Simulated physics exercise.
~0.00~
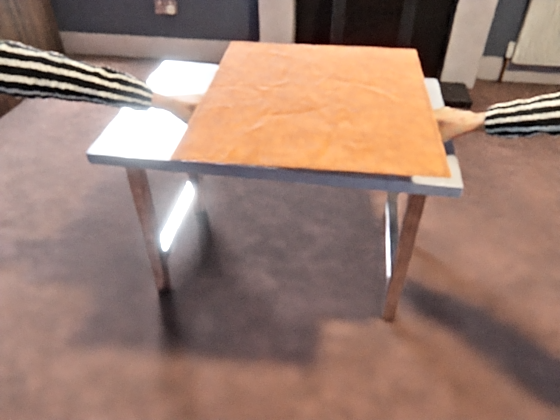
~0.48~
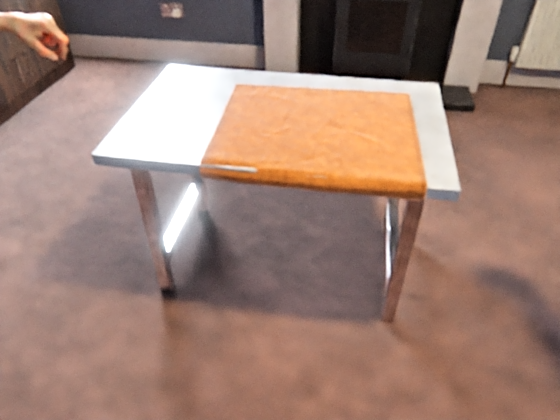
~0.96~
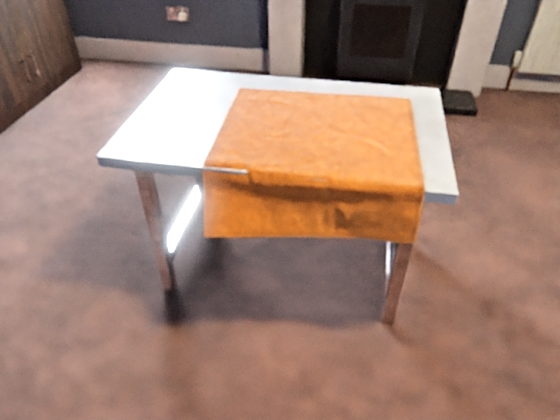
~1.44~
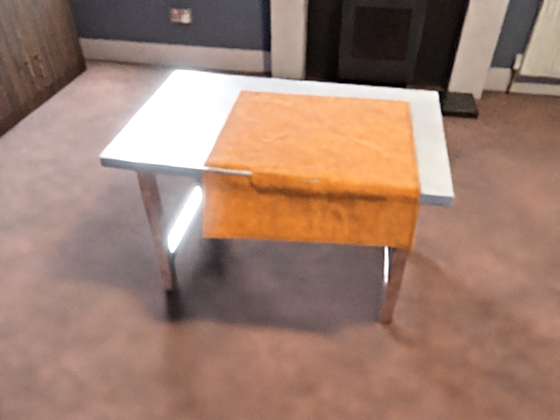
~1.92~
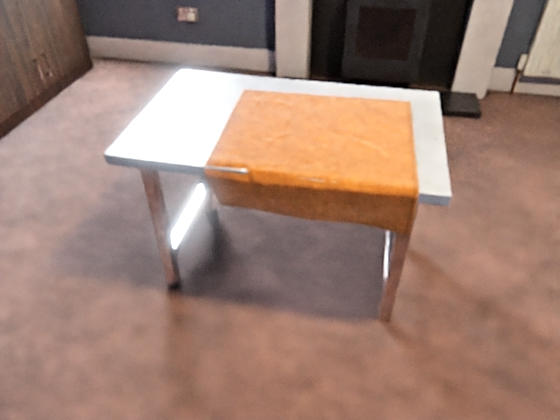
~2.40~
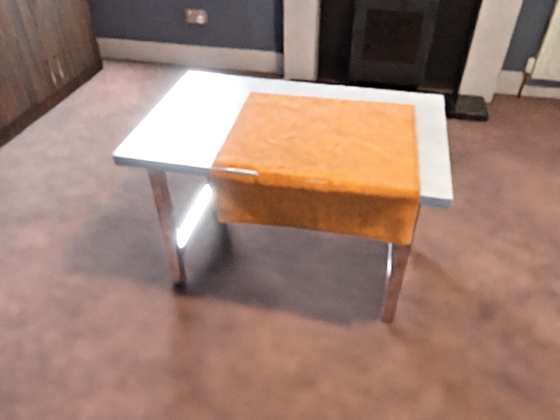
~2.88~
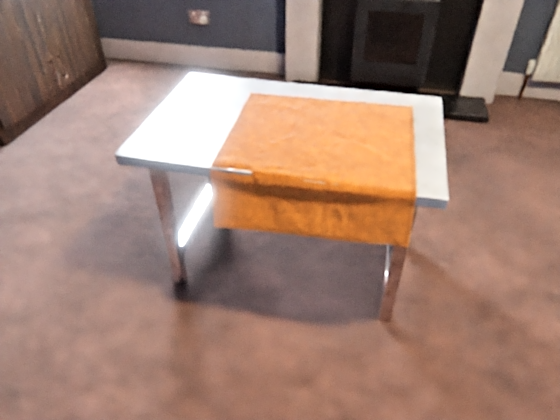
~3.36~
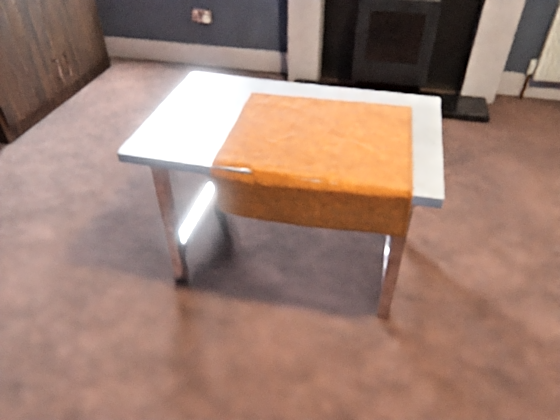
Hands in striped sleeves releasing an orange cloth over a white table's front edge, its overhang dropping and swaying while it stays on.
